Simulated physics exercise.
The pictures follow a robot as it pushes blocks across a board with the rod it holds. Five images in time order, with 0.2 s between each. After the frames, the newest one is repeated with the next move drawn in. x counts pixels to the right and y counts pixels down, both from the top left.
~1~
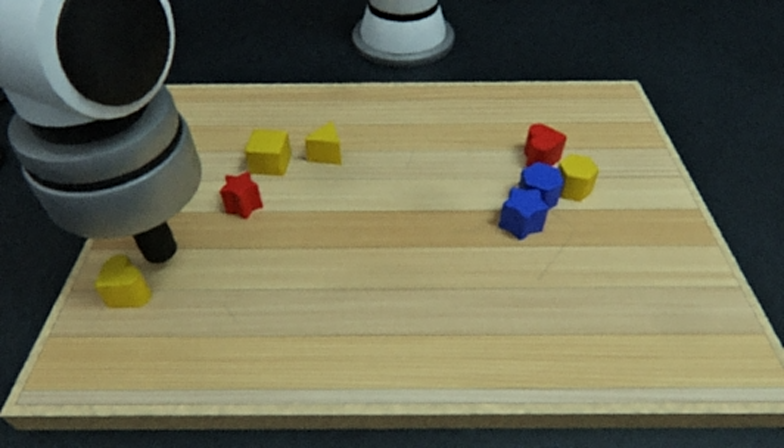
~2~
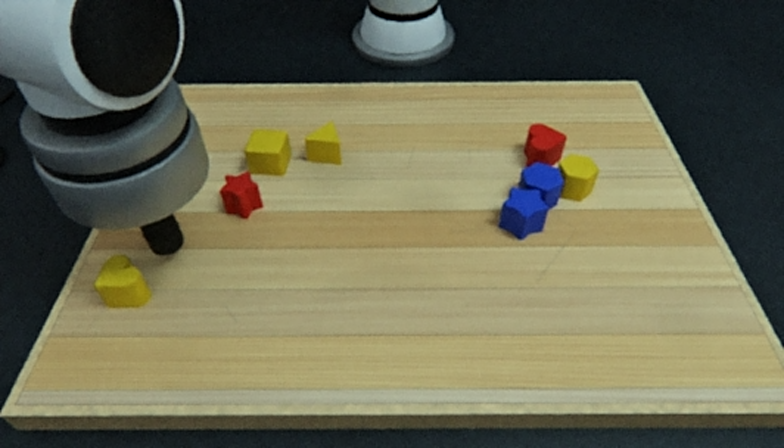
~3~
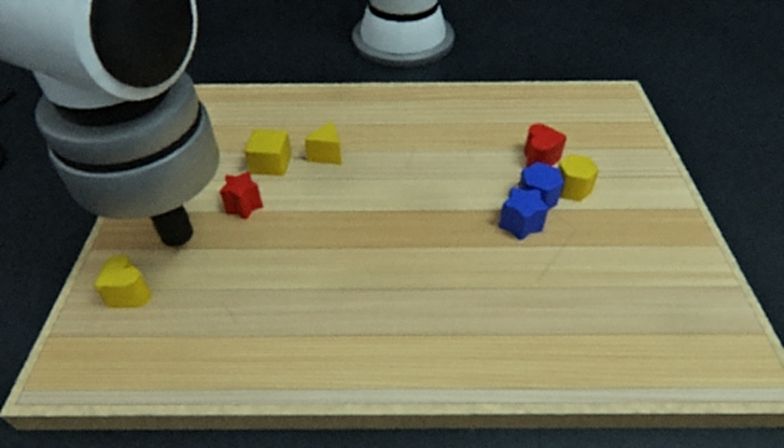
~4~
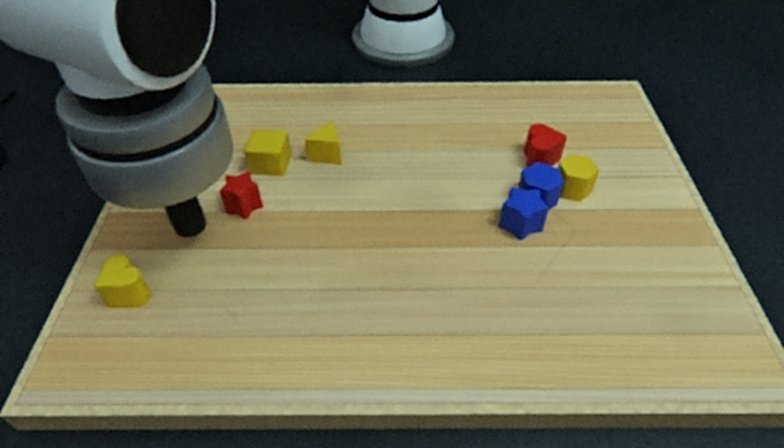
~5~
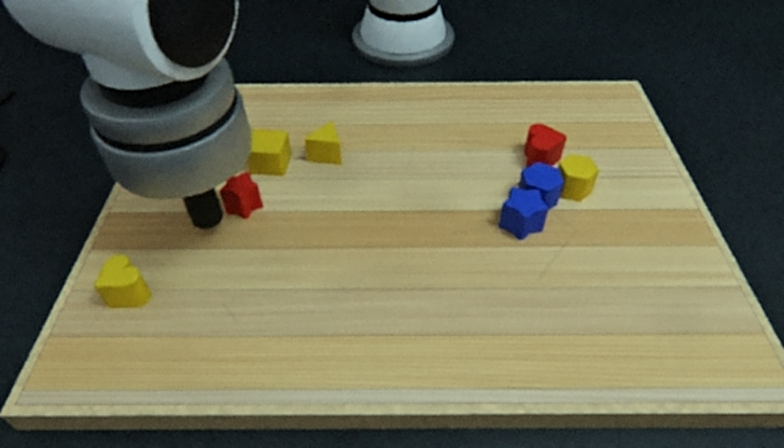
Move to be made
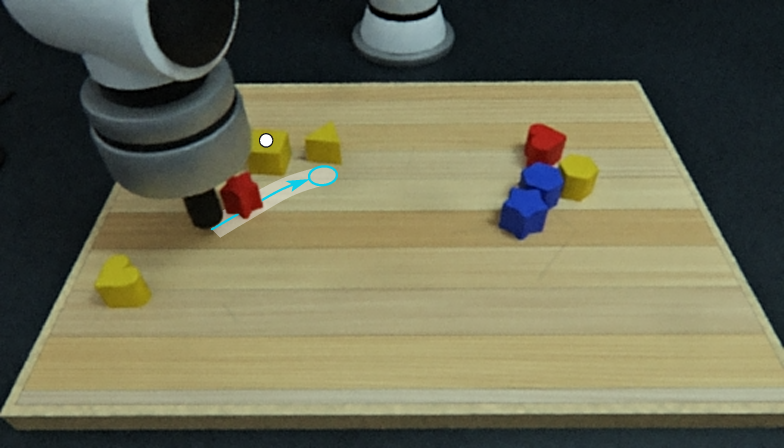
To begin with, a robot arm holds a dark rod just above and to the right of a yellow heart-shaped block on a wooden board scattered with red, yellow and blue blocks. The rod then moves a short way up and to the right, nearing the red star-shaped block, while every block stays still.
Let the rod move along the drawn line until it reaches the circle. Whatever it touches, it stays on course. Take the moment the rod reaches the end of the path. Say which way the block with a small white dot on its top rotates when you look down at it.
It goes round opposite to clock hands.
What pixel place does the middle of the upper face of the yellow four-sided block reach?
I predict (273, 129).
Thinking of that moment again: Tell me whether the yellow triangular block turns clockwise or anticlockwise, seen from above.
Short answer: Clockwise.
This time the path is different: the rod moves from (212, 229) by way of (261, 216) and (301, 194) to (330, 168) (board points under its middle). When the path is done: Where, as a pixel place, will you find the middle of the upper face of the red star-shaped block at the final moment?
It is at (255, 171).
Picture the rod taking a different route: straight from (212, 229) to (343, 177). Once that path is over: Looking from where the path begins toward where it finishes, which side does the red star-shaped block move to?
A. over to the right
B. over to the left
B
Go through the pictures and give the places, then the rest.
The first picture shows lower end of the rod at (161, 252), tops of blocks, red star-shaped block at (238, 183), yellow four-sided block at (266, 140), yellow triangular block at (325, 133).
The second picture shows rod at (168, 245), blocks as before.
The third picture shows rod at (178, 236), blocks as before.
The fourth picture shows rod at (191, 227), blocks as before.
The fifth picture shows rod at (208, 219), red star-shaped block at (238, 183), yellow four-sided block at (266, 140), yellow triangular block at (325, 133).
The drawn path runs from (212, 229) via (267, 197), ending at (323, 176); the dot is on the yellow four-sided block.
What follows on the original path. One third of the way, rod at (247, 197); red star-shaped block at (260, 167).
Two thirds of the way, rod at (283, 177); red star-shaped block at (291, 146), turned 10° anticlockwise; yellow four-sided block at (272, 130), turned 30° anticlockwise.
At the end, rod at (322, 165); red star-shaped block at (305, 138), turned 55° anticlockwise; yellow four-sided block at (273, 129), turned 35° anticlockwise; yellow triangular block at (330, 126), turned 35° clockwise.
